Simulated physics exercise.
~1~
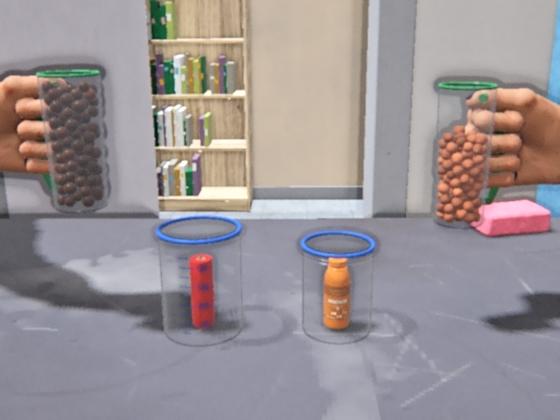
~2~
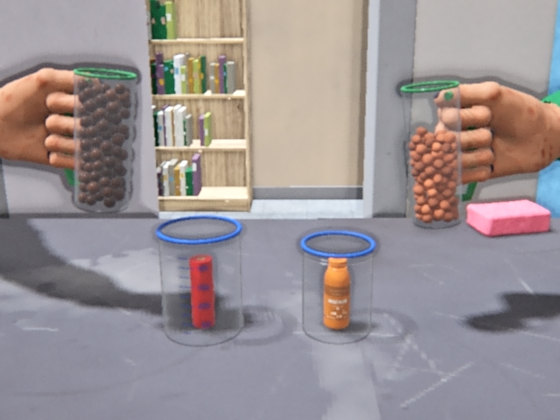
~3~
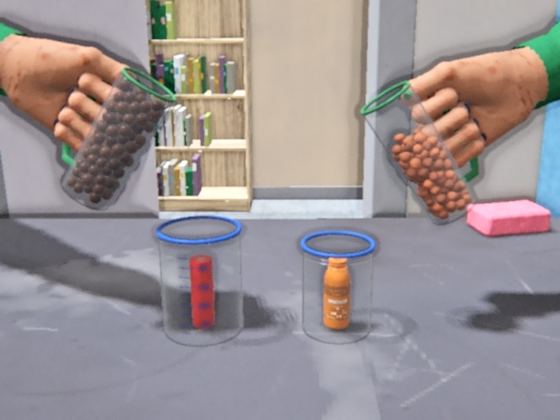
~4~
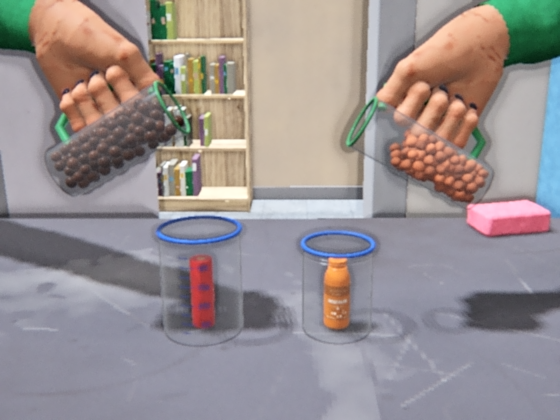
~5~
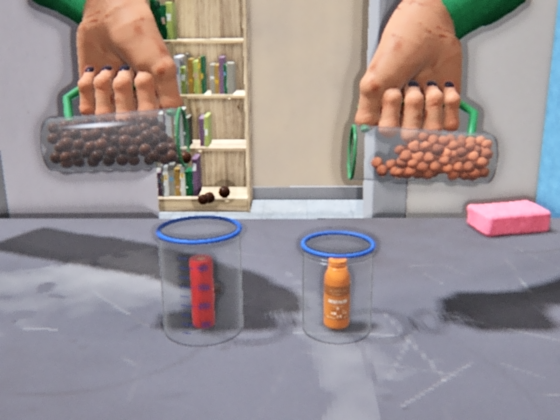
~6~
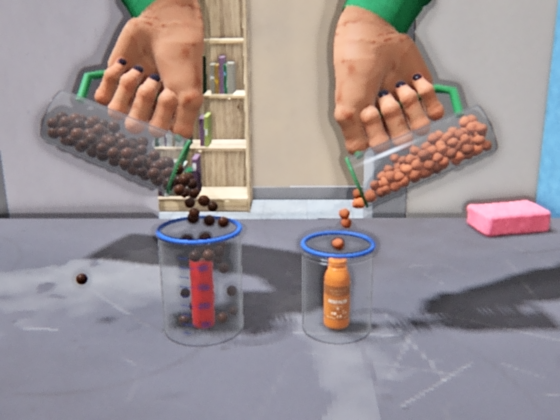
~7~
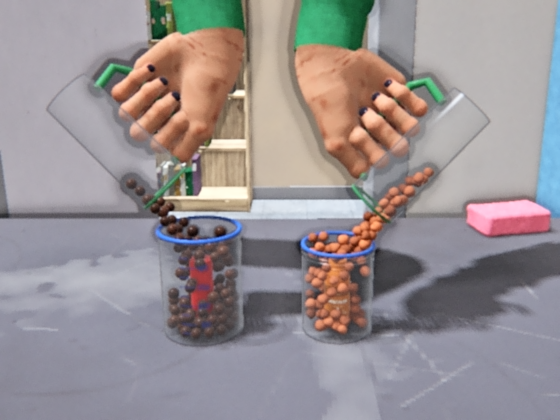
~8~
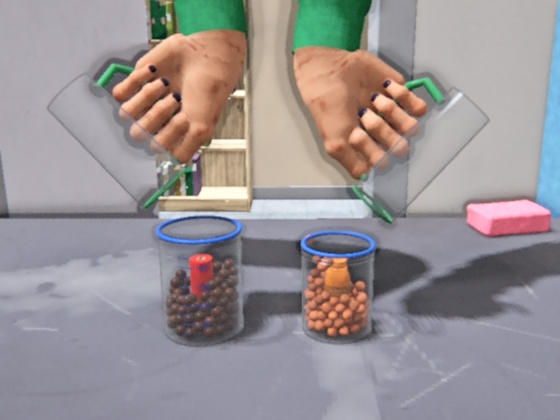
To begin with, two hands hold clear cups above a grey counter, dark brown balls in the left one and orange-brown balls in the right. Below stand two blue-rimmed clear containers, the left holding a red cylinder with dark spots and the right a small orange bottle. The hands move inward and tip the cups onto their sides, and a few dark balls spill first. Both streams then pour down around the objects as the cups turn over and empty. Finally, both containers are about half full, with the tops of the cylinder and bottle still showing.
